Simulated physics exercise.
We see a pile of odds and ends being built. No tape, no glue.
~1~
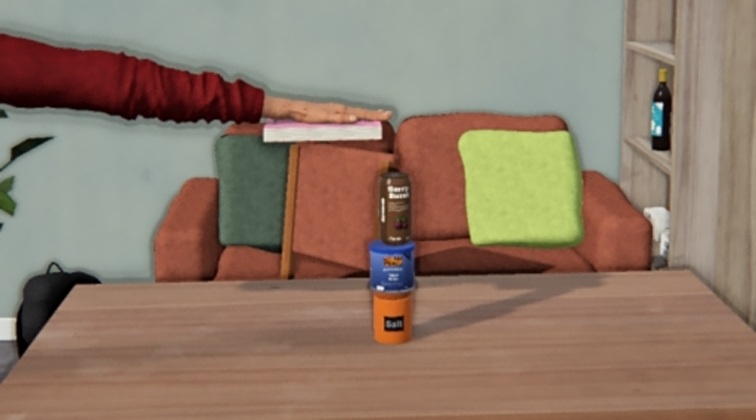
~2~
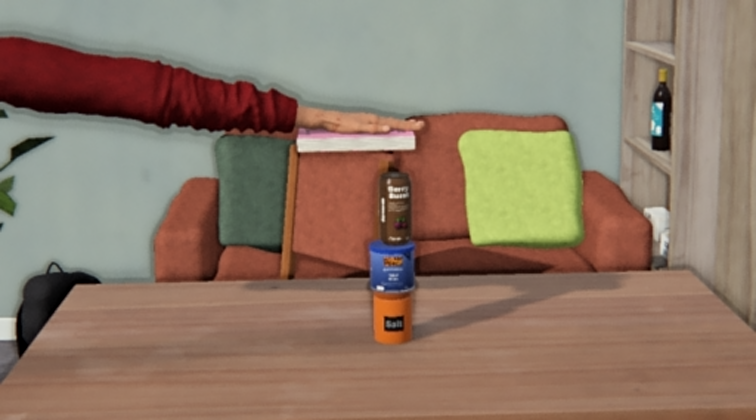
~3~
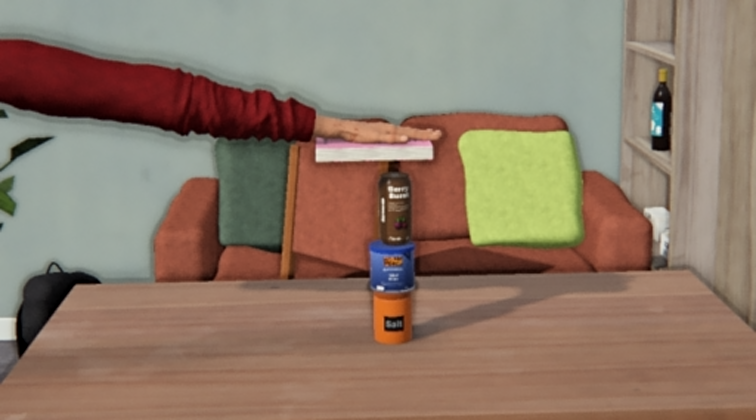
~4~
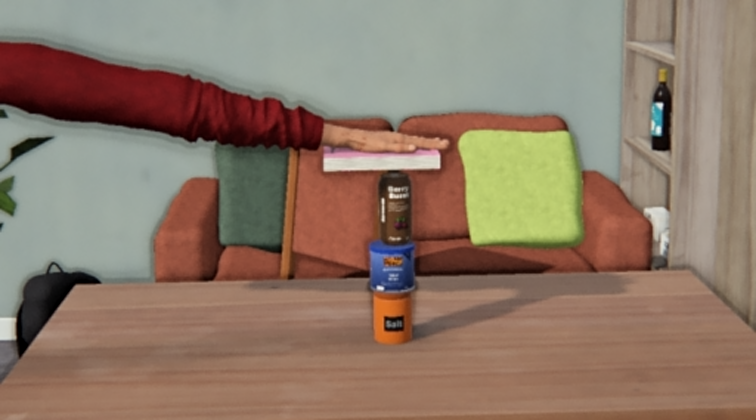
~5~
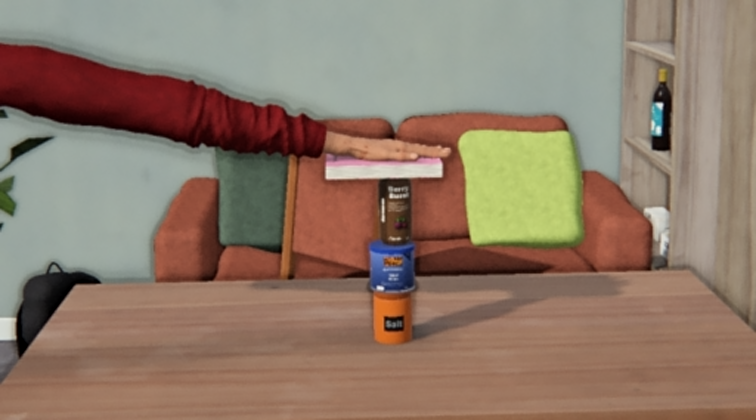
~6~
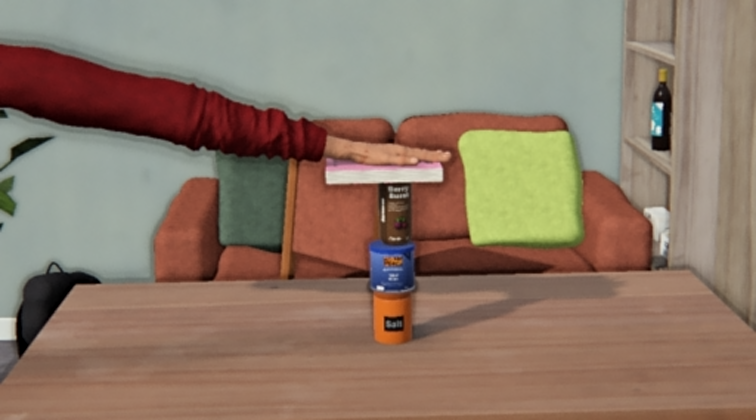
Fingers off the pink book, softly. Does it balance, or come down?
As it turns out, it keeps its balance.
Then, 0.30 s after the last picture, nothing has stirred.
Then, 1.10 s after the last picture, pink book resting near (382, 169).
At rest, all 4 in place. Seen from the same camera at the end, pink book near (382, 169). The pile stays up.
